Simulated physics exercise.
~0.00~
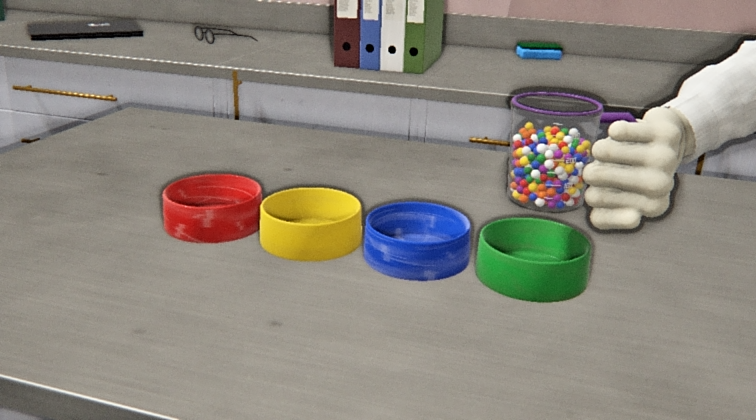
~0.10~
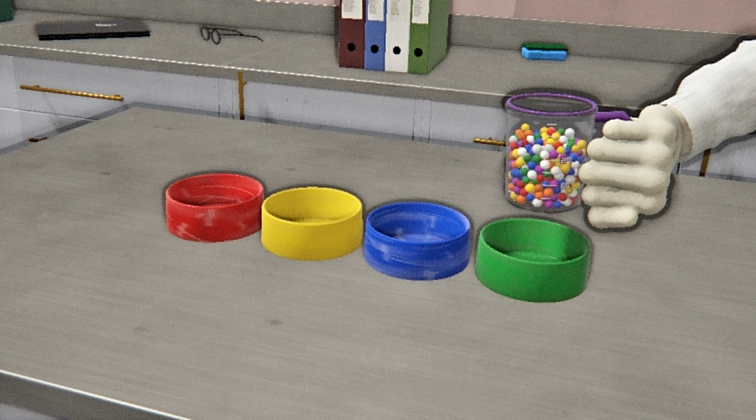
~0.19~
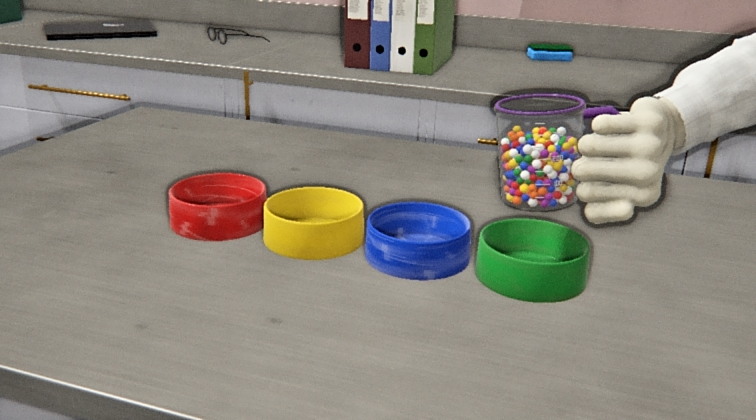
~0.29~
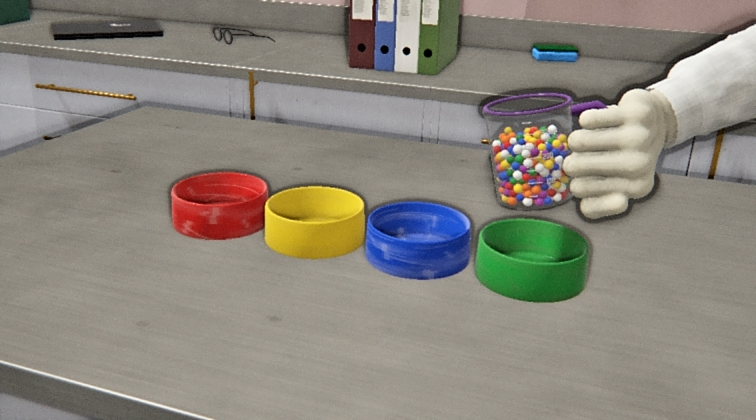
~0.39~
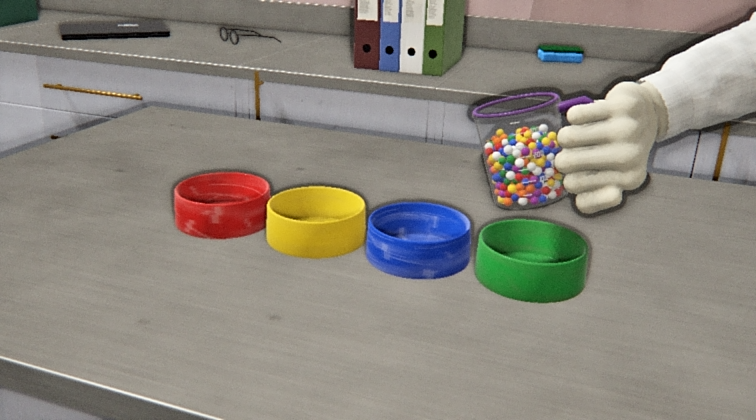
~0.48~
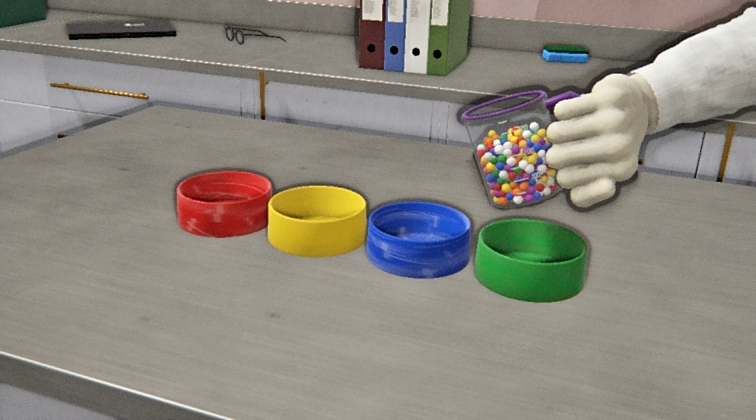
A gloved hand moves a clear cup of colourful beads slightly left while gradually tilting it.
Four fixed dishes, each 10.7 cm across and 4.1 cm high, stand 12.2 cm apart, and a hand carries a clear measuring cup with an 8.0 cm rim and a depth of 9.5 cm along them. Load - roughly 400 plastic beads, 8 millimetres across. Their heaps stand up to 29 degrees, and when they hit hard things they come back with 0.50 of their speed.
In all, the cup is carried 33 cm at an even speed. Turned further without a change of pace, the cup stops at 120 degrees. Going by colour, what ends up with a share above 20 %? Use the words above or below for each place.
Red: Below; blue: Below; green: Below; yellow: Above; counter: Below.
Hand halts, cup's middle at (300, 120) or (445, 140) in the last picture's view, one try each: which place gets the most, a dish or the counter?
Try 1 - yellow; try 2 - blue.
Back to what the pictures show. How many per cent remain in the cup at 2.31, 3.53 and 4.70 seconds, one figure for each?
Series: 65 / 0 / 0 per cent.
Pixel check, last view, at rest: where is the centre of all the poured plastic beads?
(312, 217).
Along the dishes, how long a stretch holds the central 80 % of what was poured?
Close to 6 centimetres along the dishes.
Then, at 2.31 s, tilt 107 degrees; cup holds 65 %, yellow 30 %.
After 3.53 s, tilt 120 degrees; cup holds 0 %, yellow 100 %.
After 4.70 s, tilt 120 degrees; cup holds 0 %, yellow 100 %.
By 5.0 s all is still; red 0 %, blue 0 %, green 0 %, yellow 100 %, counter 0 %.
